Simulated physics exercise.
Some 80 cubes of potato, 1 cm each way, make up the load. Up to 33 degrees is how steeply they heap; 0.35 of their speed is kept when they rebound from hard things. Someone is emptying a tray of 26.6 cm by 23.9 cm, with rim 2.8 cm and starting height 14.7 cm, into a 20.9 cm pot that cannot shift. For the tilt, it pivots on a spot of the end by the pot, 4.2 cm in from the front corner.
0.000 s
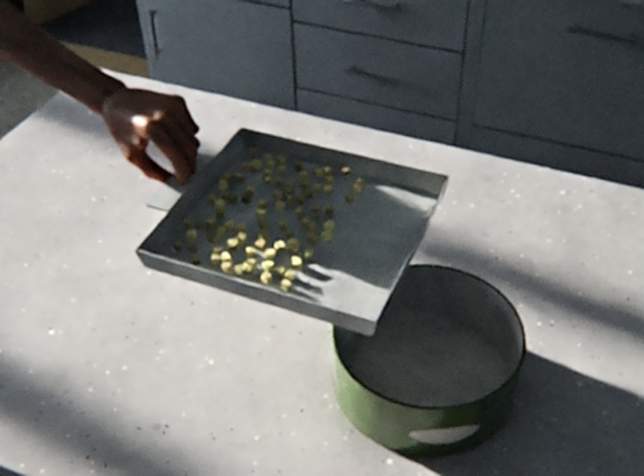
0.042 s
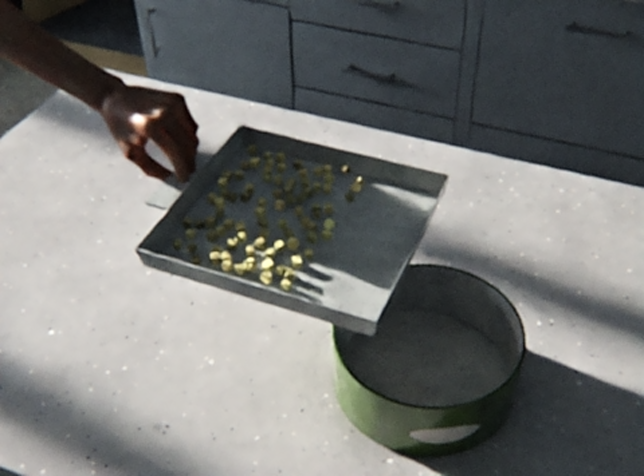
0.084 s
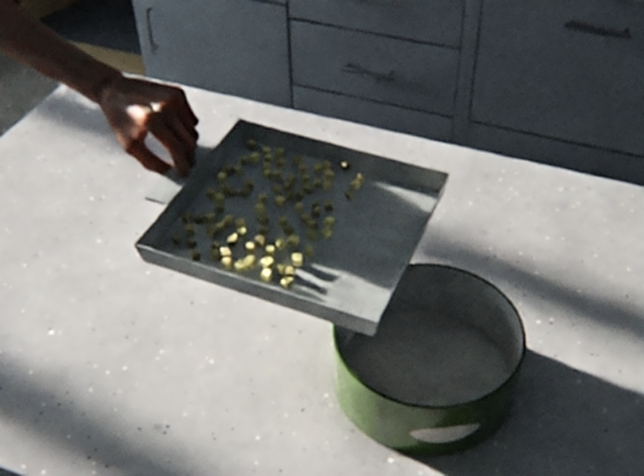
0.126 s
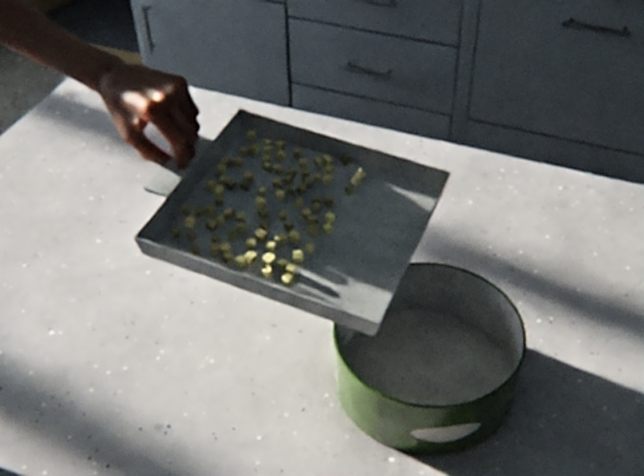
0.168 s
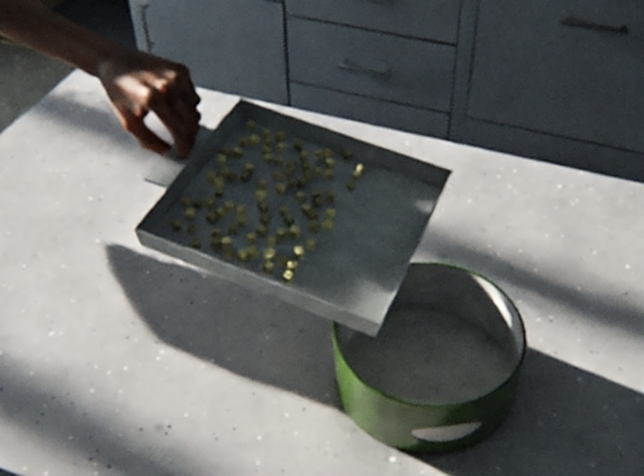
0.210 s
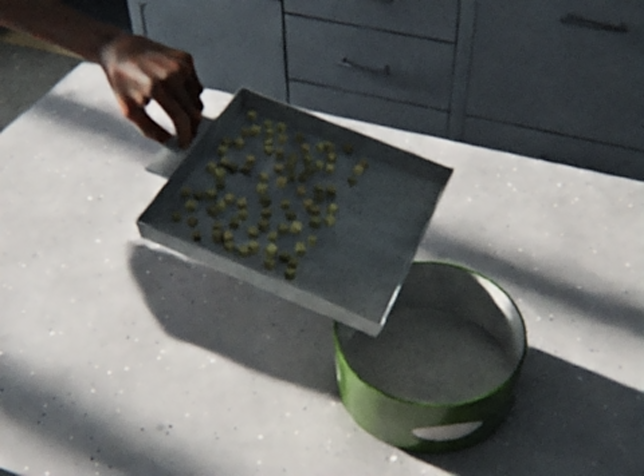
A dark-skinned hand reaches in from the upper left over a pale speckled worktop, seen from above at an angle, with grey-blue drawers and cupboards behind. It is at the far left corner of a shallow grey tray scattered with small yellow-green cubes, beside a round green pot at lower right. The tray's far left side rises slightly, tilting it toward the pot, while the cubes darken into shade and the view stays still.
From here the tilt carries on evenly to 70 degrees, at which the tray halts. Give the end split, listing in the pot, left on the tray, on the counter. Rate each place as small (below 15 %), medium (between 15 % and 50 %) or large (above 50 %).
Pot - medium; left on the tray - large; counter - small.
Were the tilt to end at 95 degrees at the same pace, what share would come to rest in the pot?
Roughly 55 percent.
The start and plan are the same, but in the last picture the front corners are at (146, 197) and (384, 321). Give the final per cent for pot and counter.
Final per cent - pot 45, counter 15.
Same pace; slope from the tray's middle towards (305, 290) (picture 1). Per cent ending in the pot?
About 5 per cent.
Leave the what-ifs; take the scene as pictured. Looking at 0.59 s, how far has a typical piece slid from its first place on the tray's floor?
I'd say close to 2 centimetres.
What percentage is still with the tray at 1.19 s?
Roughly 60 percent of the load, I'd say.
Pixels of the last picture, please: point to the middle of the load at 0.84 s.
Roughly (407, 266).
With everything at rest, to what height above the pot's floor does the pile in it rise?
1.0 cm.
After 0.59 s, tilt 40 degrees; the tray holds 100 %, the pot 0 %.
After 0.84 s, tilt 59 degrees; the tray holds 100 %, the pot 0 %.
After 1.19 s, tilt 70 degrees; the tray holds 60 %, the pot 30 %.
At rest (2.5 s), pot 35 %, tray 60 %, counter 5 %.
